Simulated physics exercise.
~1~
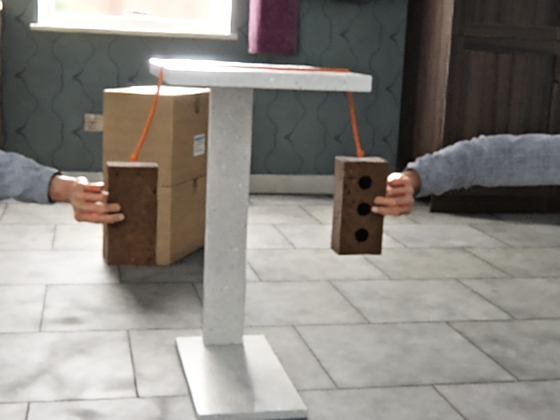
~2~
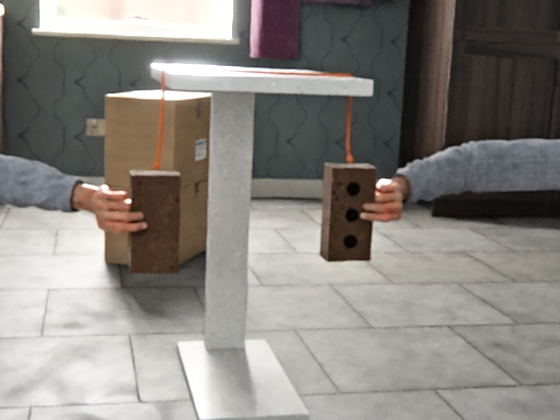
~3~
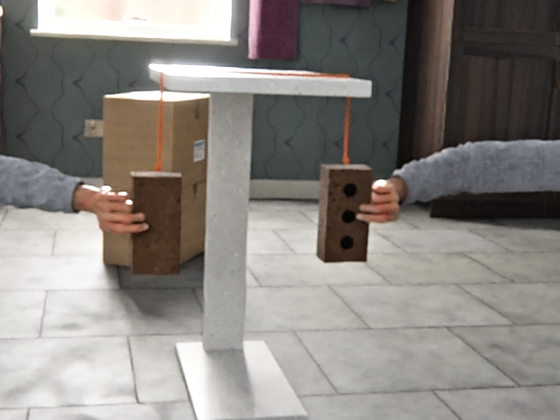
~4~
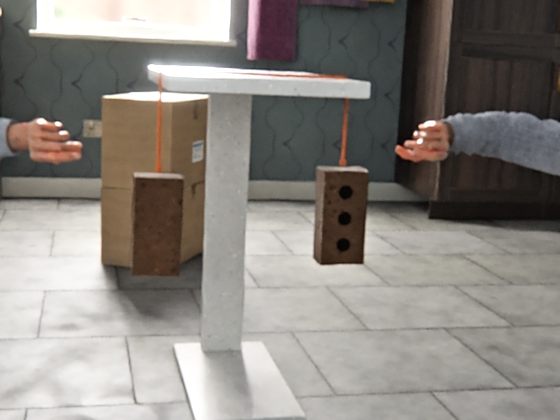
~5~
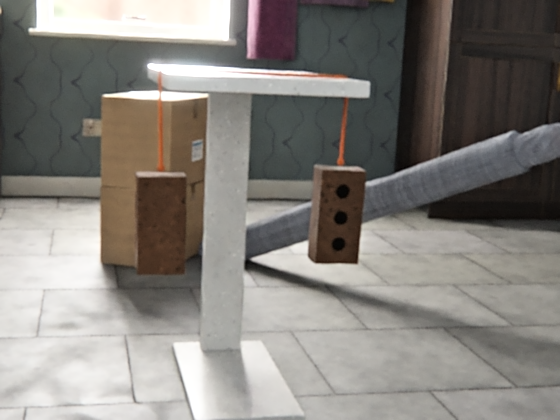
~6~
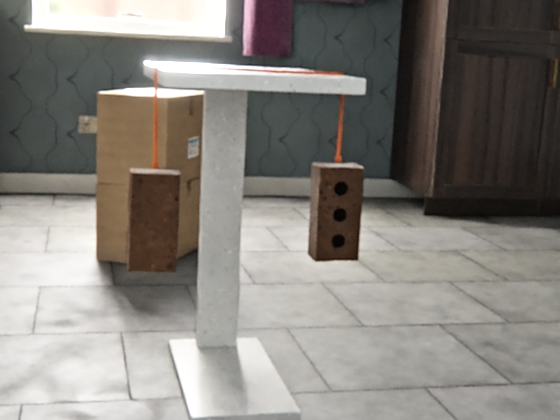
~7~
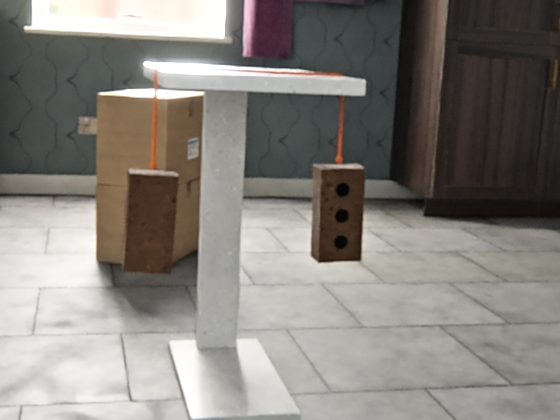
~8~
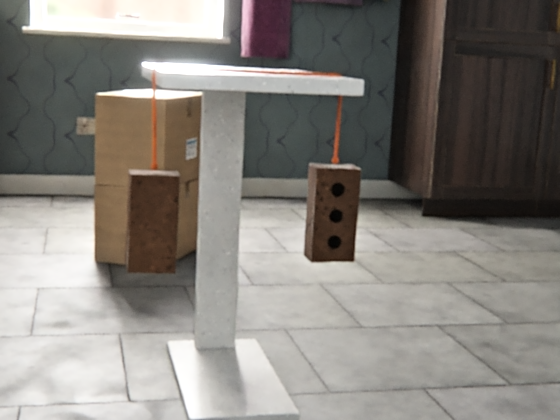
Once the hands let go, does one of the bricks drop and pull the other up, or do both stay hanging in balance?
Both bricks stay hanging in balance on the shoelace, with only a slight sway.
